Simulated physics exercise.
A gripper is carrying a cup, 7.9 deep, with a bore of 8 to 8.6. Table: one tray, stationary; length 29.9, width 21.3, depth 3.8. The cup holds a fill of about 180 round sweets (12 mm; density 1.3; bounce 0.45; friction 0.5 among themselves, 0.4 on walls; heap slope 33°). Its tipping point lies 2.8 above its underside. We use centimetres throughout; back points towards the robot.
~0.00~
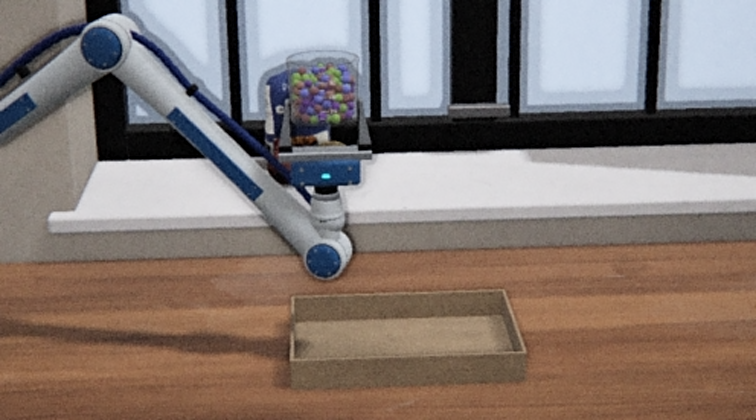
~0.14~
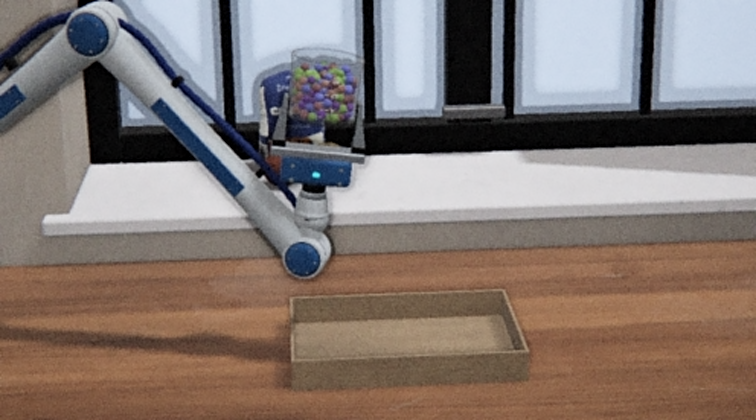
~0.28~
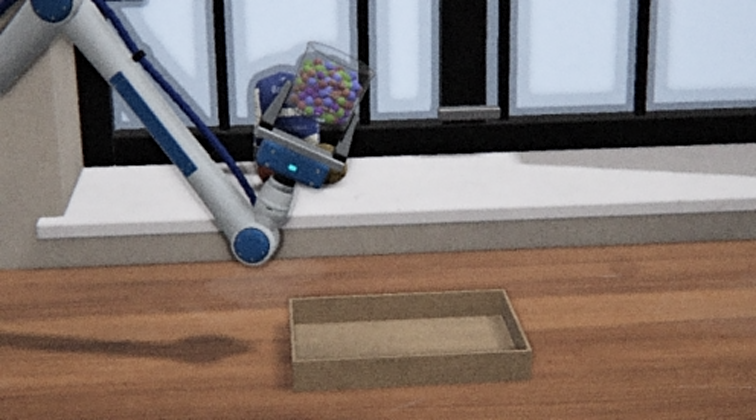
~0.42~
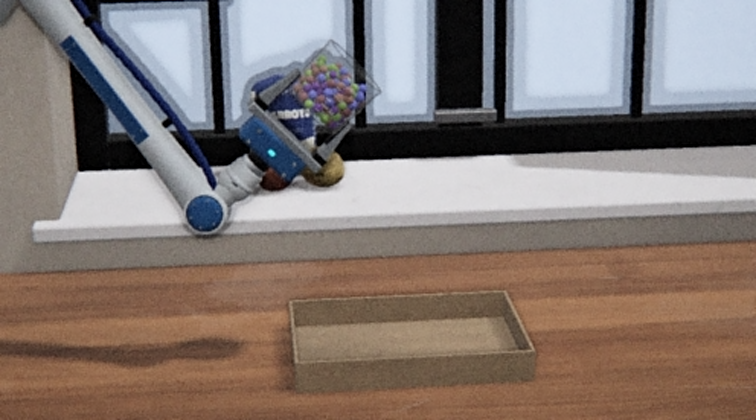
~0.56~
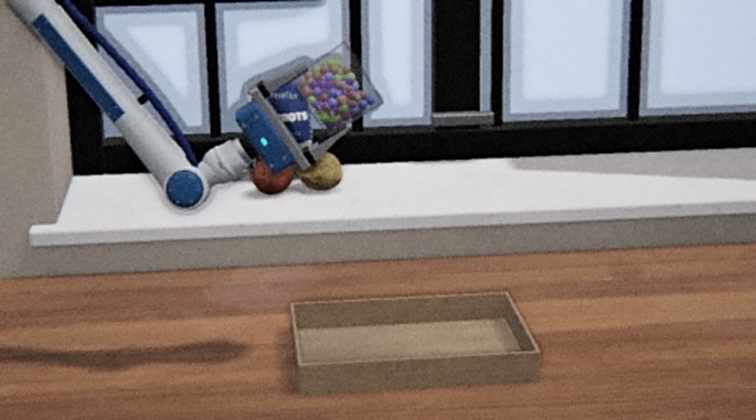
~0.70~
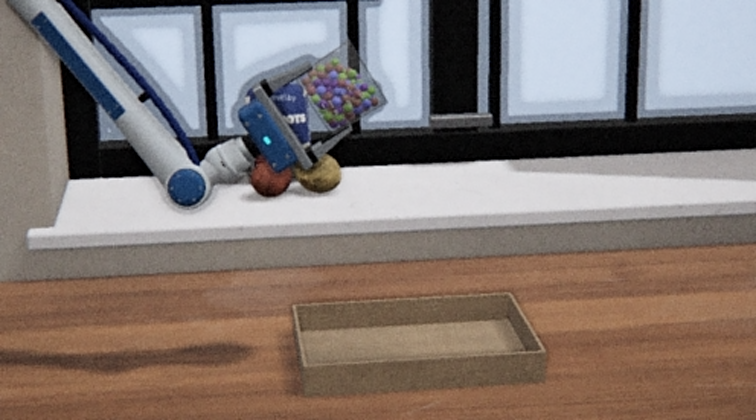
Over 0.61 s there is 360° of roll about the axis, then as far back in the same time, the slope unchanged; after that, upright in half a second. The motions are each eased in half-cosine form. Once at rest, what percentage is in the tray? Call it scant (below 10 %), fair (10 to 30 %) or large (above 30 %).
Scant.
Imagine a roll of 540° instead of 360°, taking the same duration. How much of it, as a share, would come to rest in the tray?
That would come to close to 5 in a hundred.
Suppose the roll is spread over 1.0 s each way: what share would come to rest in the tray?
Estimated share: Close to 5 %.
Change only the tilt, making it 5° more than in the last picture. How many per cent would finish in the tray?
About 5 %.
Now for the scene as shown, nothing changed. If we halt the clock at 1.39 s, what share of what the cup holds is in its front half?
Around 50 percent.
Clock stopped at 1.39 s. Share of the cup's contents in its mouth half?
Share in mouth half: Approx. 40 %.
After 1.39 s, tipped 59°, highest piece 39 above the table; 175 in the cup, 2 in the tray, 2 in flight or on a rim.
After 2.08 s, tipped 46°, highest piece 39 above the table; 172 in the cup, 6 in the tray, 1 in flight or on a rim.
After 2.62 s, upright, highest piece 41 above the table; 172 in the cup, 7 in the tray.
After 3.32 s, upright, highest piece 41 above the table; 172 in the cup, 7 in the tray.
At rest, 172 in the cup, 7 in the tray. That is 4 % in the tray.
